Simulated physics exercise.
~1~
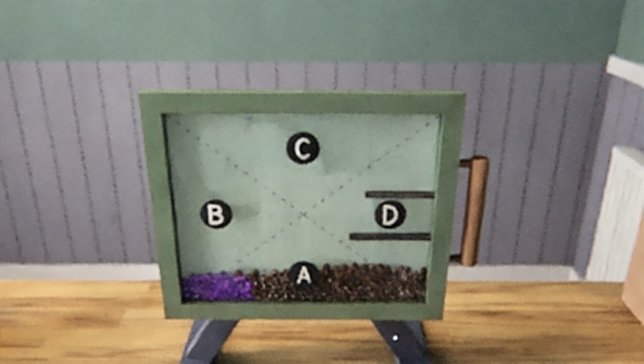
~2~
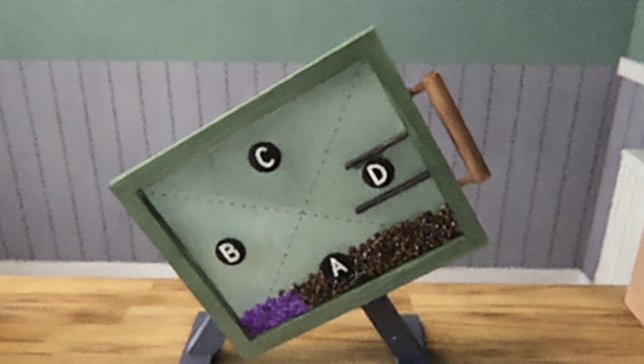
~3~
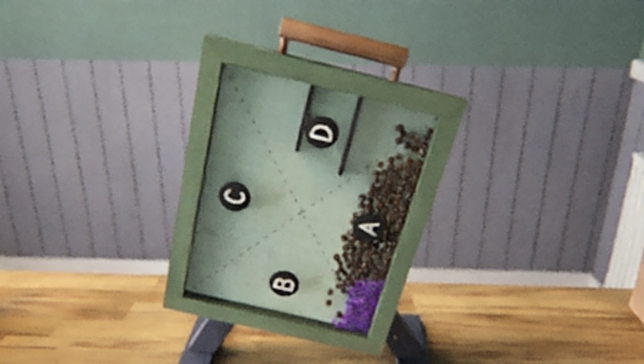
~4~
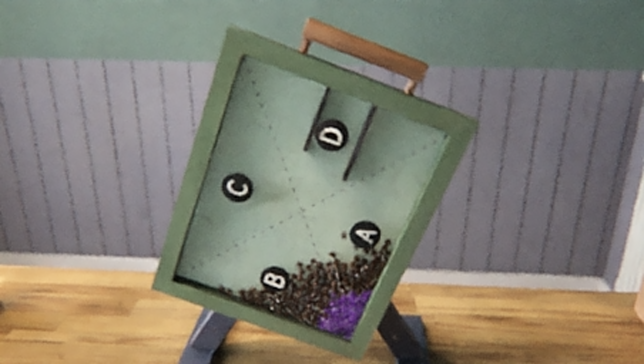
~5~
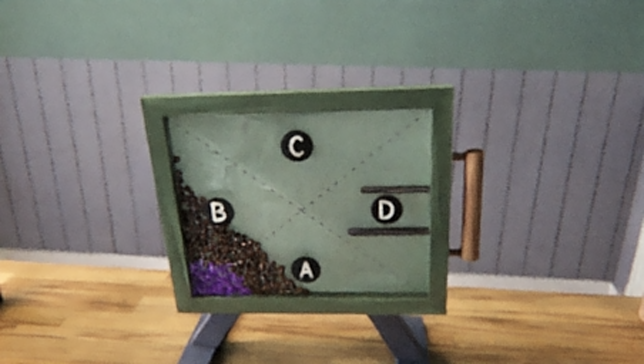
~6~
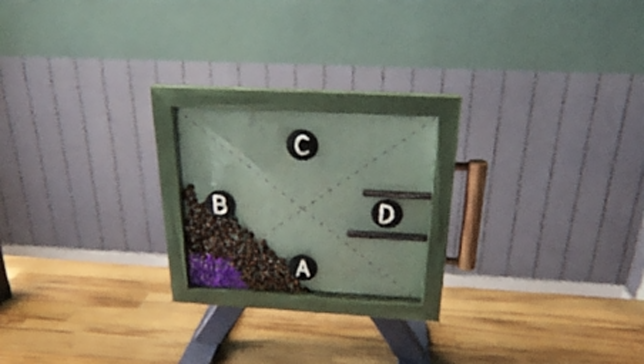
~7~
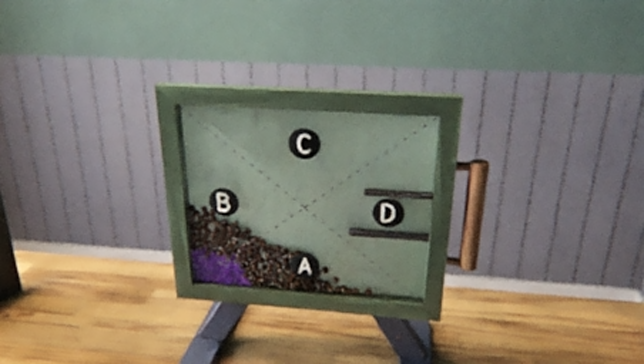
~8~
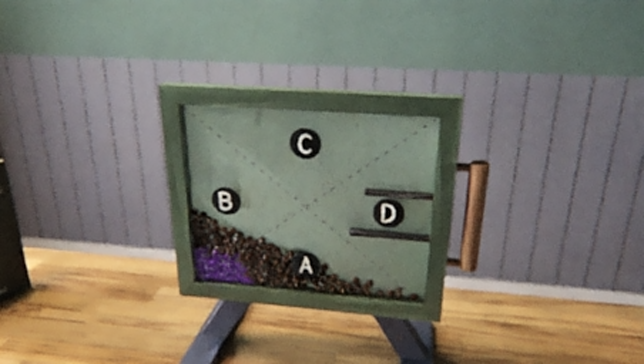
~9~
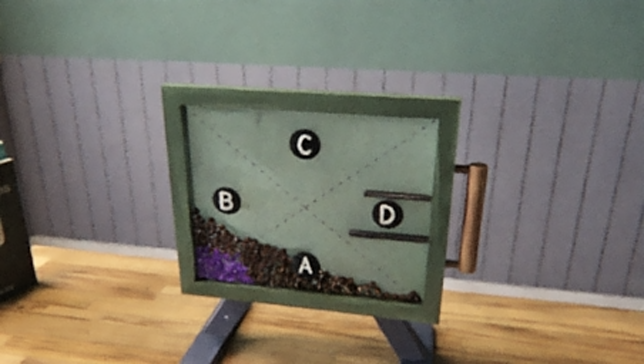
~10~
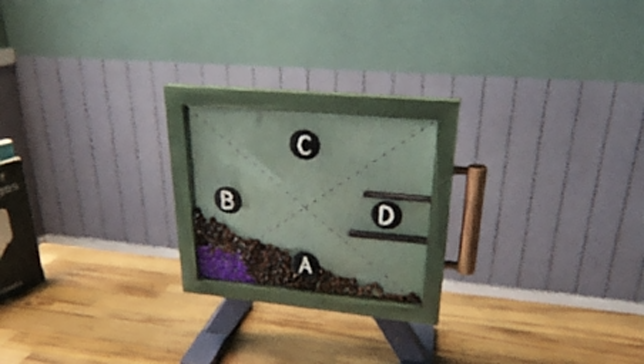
On a wooden floor against a grey panelled wall, a green-framed, see-through box of dark and purple beads tipped steeply anticlockwise, then swung back level, and the beads heaped at the left slid partway back along the bottom and settled in a slope.
